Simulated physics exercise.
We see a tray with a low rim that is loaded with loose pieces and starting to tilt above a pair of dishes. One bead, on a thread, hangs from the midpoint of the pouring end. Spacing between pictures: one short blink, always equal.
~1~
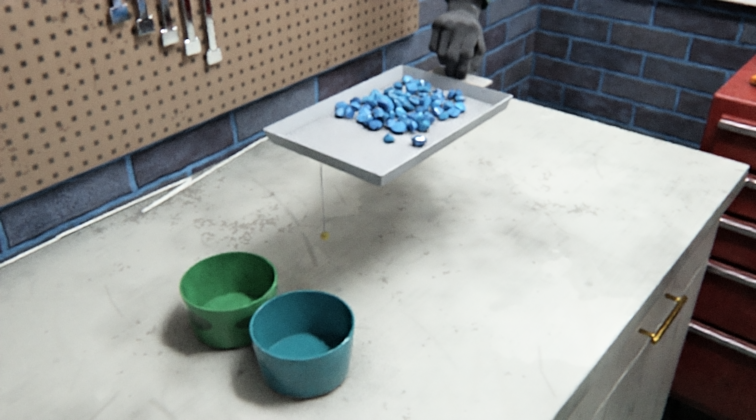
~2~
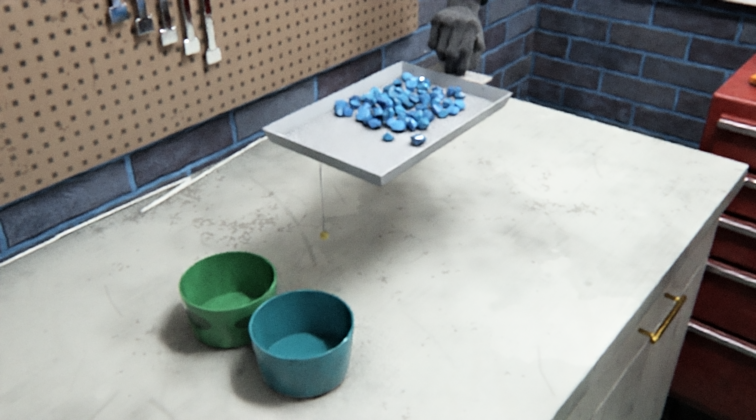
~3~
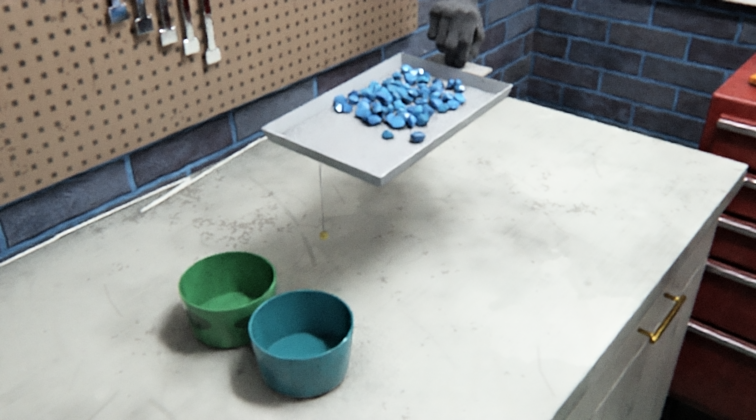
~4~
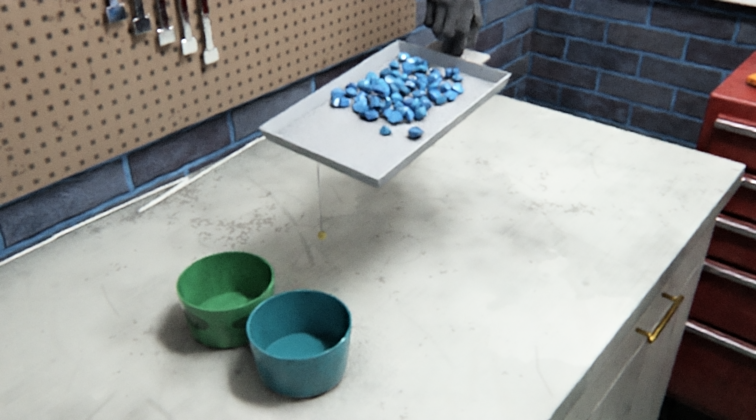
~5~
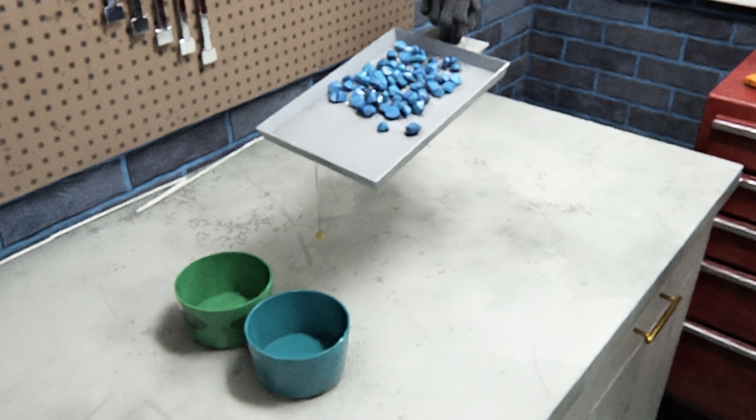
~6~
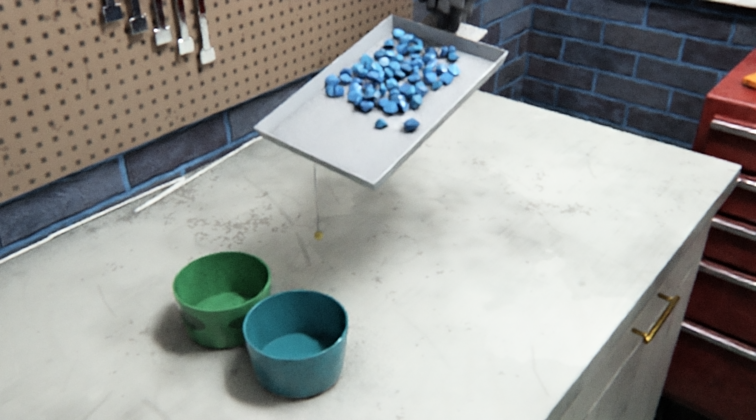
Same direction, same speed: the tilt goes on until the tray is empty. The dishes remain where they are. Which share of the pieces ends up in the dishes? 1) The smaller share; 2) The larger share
1.
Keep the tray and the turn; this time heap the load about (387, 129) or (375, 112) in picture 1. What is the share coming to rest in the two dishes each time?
Around 10 percent the first time, around 10 percent the second.
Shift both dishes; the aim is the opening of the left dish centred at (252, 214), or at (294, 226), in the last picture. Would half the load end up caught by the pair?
First place: Short of half; second place: Short of half.
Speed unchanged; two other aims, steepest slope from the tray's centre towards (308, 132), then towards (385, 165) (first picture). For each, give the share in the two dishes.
0 % then 0 %, roughly.
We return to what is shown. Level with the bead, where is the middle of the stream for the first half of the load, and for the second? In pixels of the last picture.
The early half goes through (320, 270), the late half through (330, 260).
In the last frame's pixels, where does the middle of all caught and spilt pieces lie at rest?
(329, 322).
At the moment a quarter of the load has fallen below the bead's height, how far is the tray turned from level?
It is at around 70 degrees by then.
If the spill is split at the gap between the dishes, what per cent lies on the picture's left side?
Some 10 %.
Soon, tray tipped steeply; most on the tray; about a quarter in the air.
A while on, tray tipped past a quarter turn; about a third on the tray; a small part in the right dish; a stray few in the left dish; about a third outside both; about a quarter in the air.
Towards the end, tray tipped past a quarter turn; a small part in the right dish; a stray few in the left dish; most outside both.
Finally, tray tipped past a quarter turn; a small part in the right dish; a stray few in the left dish; most outside both.
